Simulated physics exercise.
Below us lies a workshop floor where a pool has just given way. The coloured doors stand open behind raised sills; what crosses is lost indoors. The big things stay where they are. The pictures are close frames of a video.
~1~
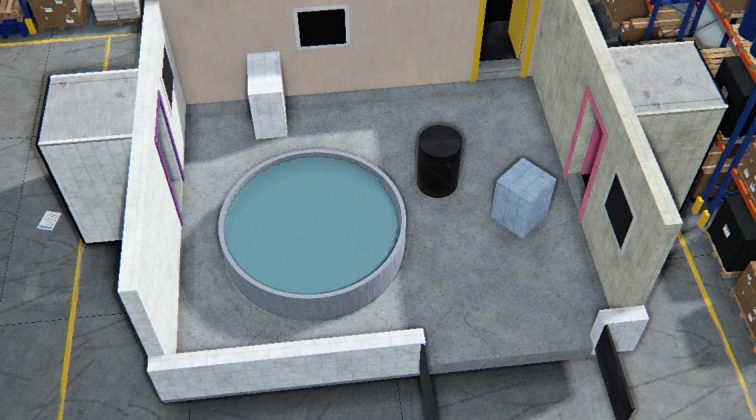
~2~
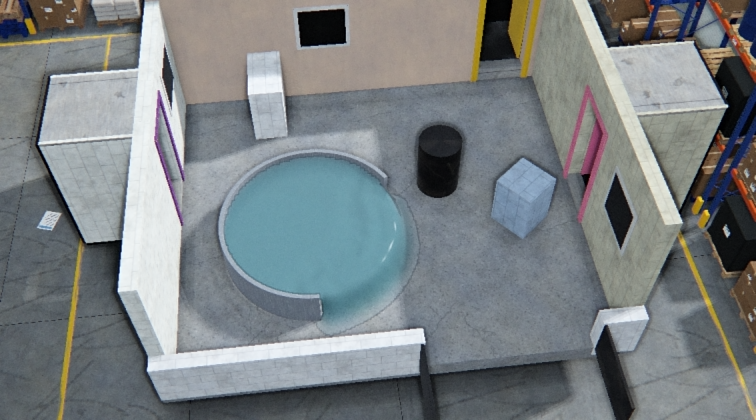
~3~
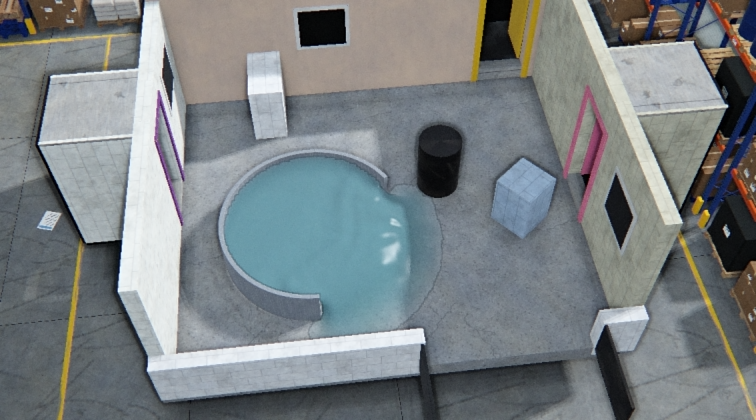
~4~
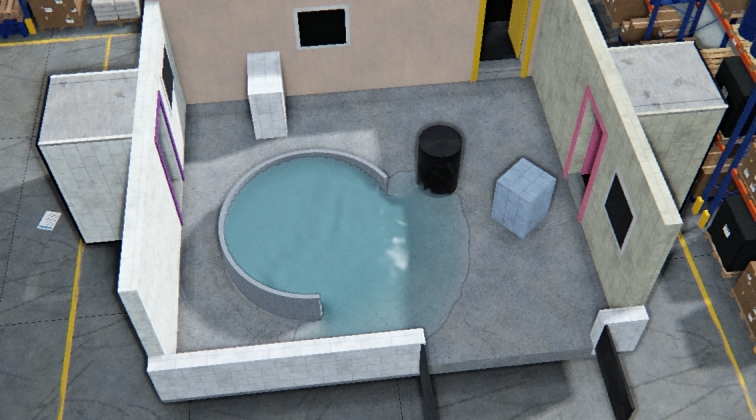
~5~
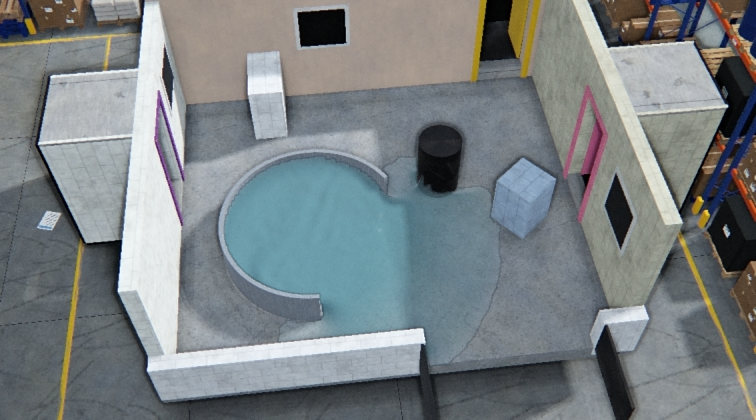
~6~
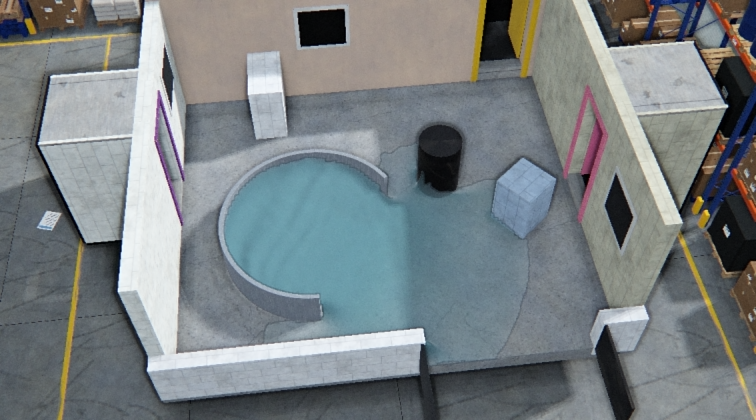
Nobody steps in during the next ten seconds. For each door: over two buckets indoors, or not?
The yellow door stays under that; the purple door stays under that; the pink door stays under that.
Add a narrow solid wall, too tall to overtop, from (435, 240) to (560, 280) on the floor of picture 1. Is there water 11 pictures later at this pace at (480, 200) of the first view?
There: Flooded.
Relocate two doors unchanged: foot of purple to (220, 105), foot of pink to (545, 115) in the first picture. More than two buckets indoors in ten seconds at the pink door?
One by one: Pink door keeps below it.
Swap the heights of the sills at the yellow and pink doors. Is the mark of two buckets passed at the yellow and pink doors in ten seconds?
One by one: The yellow door takes more, the pink door takes less.
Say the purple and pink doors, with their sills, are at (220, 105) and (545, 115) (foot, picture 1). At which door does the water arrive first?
First comes the pink-painted one.
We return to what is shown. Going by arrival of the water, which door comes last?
It is the purple door.
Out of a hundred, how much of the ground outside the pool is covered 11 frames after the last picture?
I make it 55 per cent.
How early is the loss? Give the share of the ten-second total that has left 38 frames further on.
Roughly 75 per cent.
A moment on, water covers 45 % of the floor; the yellow door not reached, the purple door not reached, the pink door wet at the sill, nothing in.
Next, water covers 55 % of the floor; the yellow door not reached, the purple door not reached, the pink door wet at the sill, nothing in.
Then, water covers 65 % of the floor; the yellow door wet at the sill, nothing in, the purple door not reached, the pink door wet at the sill, nothing in.
Later, water covers 85 % of the floor; the yellow door wet at the sill, nothing in, the purple door wet at the sill, nothing in, the pink door under two buckets in.
In the end, water covers 100 % of the floor; the yellow door wet at the sill, nothing in, the purple door under two buckets in, the pink door under two buckets in.
